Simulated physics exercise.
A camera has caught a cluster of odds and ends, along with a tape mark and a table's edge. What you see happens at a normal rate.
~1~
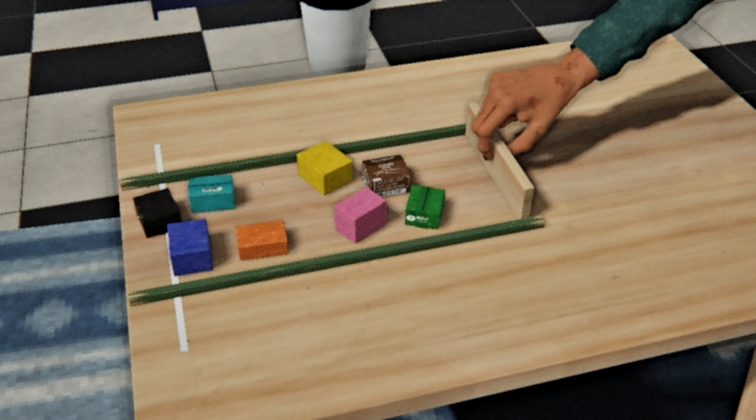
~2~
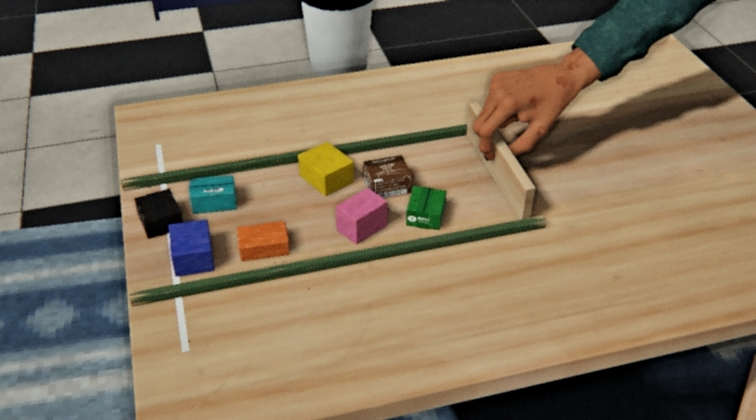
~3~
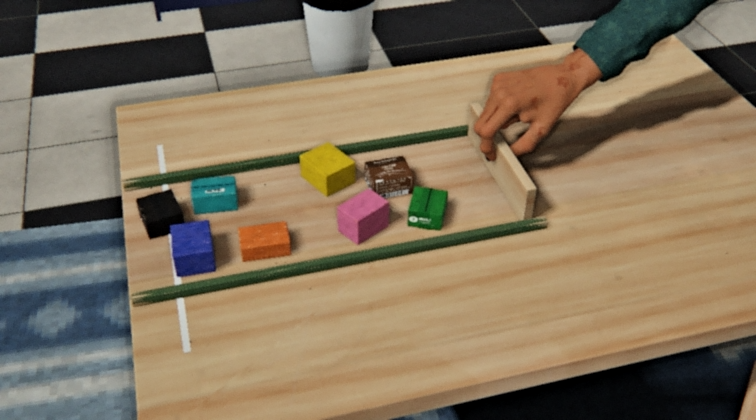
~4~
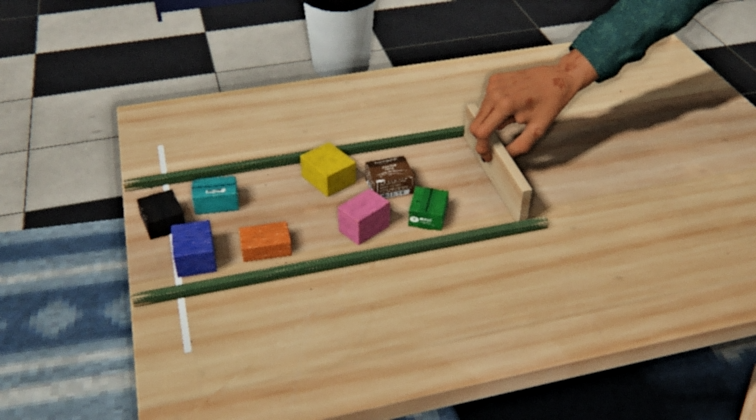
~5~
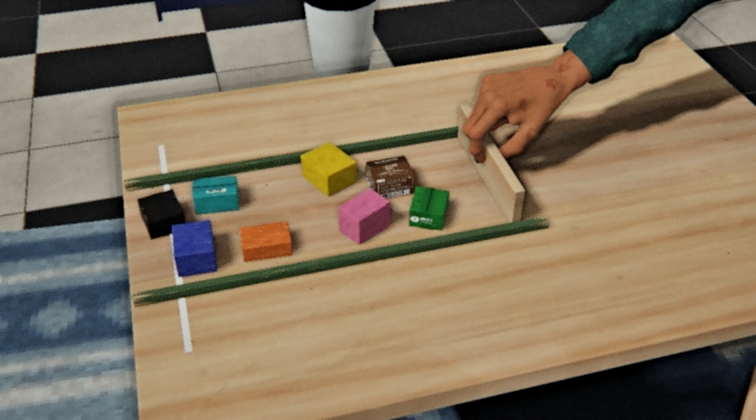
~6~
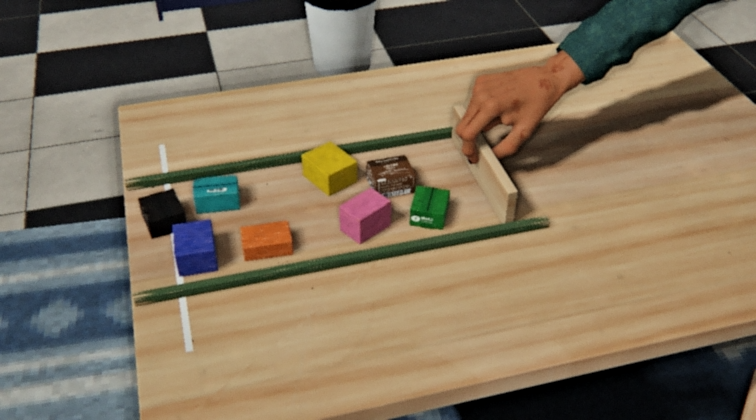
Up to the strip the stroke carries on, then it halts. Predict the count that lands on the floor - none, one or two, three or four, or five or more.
So the count of drops is upwards of four.
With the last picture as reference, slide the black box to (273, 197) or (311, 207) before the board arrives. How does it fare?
Black box: Plunges; plunges.
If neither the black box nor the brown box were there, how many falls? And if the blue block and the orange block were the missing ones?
In order, the numbers are 4 and 3.
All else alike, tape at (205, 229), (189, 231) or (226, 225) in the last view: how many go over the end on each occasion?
Those tries give 3, 4 and 3.
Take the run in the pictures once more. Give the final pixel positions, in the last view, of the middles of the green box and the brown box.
Final spots - green box (158, 256), brown box (150, 225).
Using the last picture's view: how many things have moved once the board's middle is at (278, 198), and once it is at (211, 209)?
I count 7 first and 8 after.
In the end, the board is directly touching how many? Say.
That number would be 3.
Soon after, none off yet; black box at rest near (163, 214); blue block at rest near (195, 248); turquoise box at rest near (217, 194).
After that, none off yet; black box at rest near (163, 214); blue block displaced a little near (175, 251); turquoise box at rest near (217, 194).
And then, one off so far; black box displaced about its own width near (126, 224); blue block on its way down near (107, 395); turquoise box displaced about its own width near (159, 203).
In the end, the number that fall off is five or more; gone, pink block, orange block, turquoise box, blue block and black box.
